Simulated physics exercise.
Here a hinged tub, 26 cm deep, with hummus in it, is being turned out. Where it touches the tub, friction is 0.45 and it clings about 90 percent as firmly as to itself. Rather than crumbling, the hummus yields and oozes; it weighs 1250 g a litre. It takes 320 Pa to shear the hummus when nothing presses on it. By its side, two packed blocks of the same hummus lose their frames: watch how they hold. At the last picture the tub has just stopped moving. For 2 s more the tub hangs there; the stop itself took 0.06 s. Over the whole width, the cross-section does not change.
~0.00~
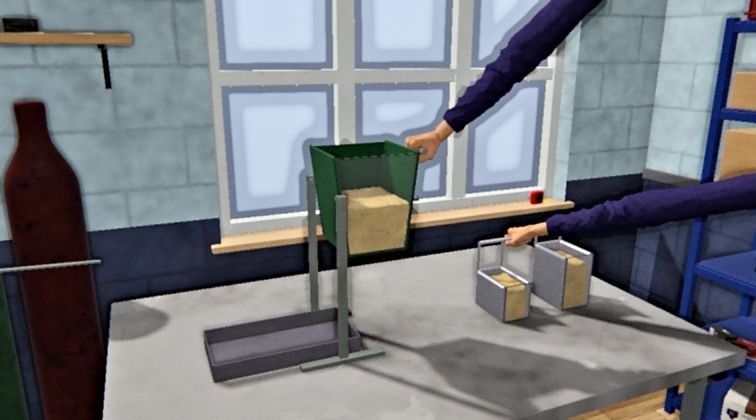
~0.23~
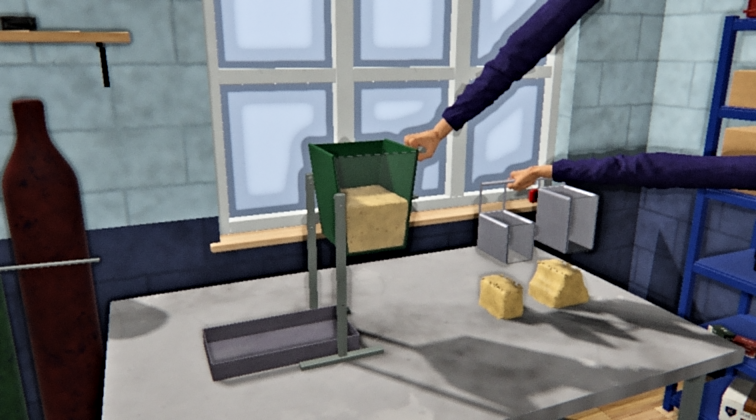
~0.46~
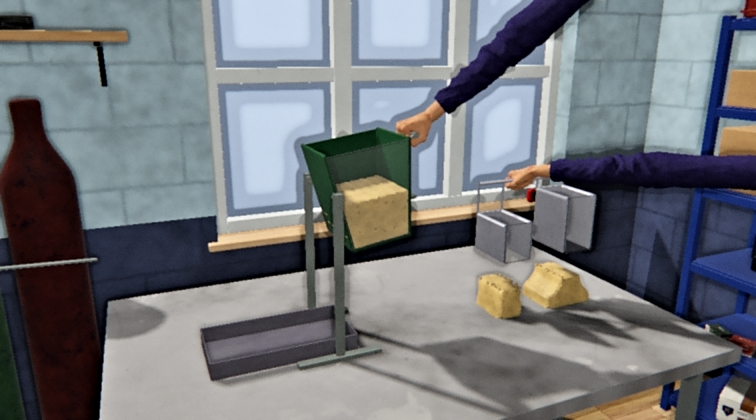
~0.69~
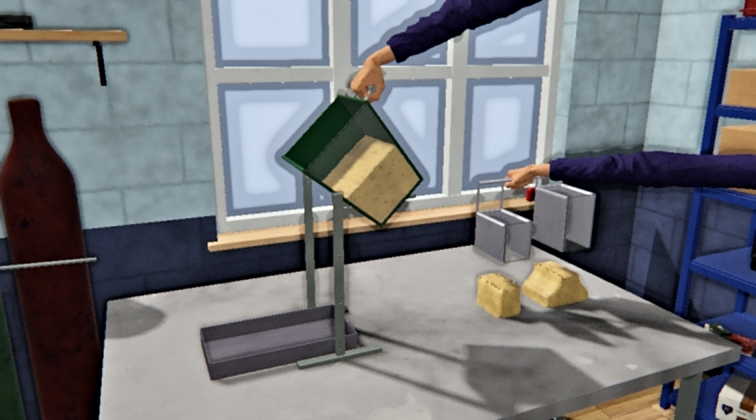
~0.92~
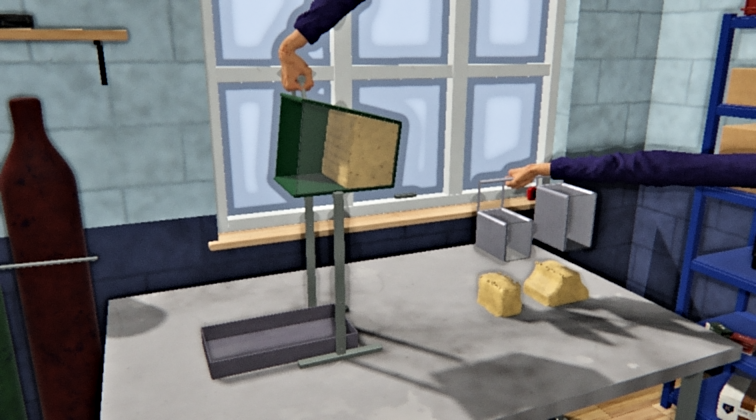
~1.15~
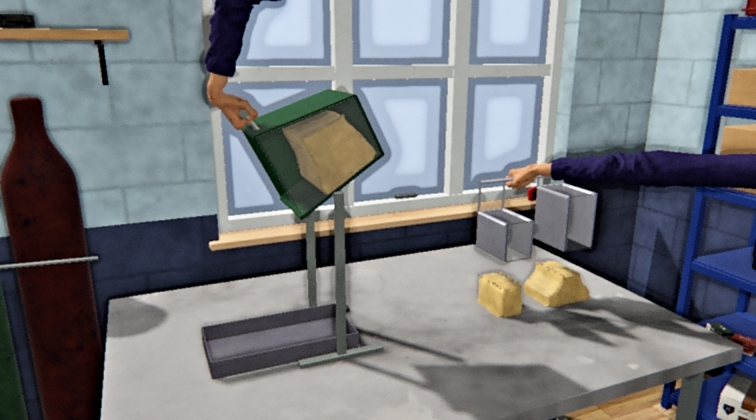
Hands lifting metal moulds off two pale blocks that sag slightly, then tilting a green tub of beige paste over leftward.
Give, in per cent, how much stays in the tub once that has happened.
Roughly 0 out of 100.
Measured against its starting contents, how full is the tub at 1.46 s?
Near 10 in a hundred.
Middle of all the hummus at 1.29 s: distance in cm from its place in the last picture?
The shift is near 12 cm.
After 1.29 s, the tub is at 116 degrees and holds 80 %.
After 1.46 s, the tub is at 116 degrees and holds 9 %.
After 1.63 s, the tub is at 116 degrees and holds 0 %.
After 1.80 s, the tub is at 116 degrees and holds 0 %.
After 3.15 s, the tub is at 116 degrees and holds 0 %.
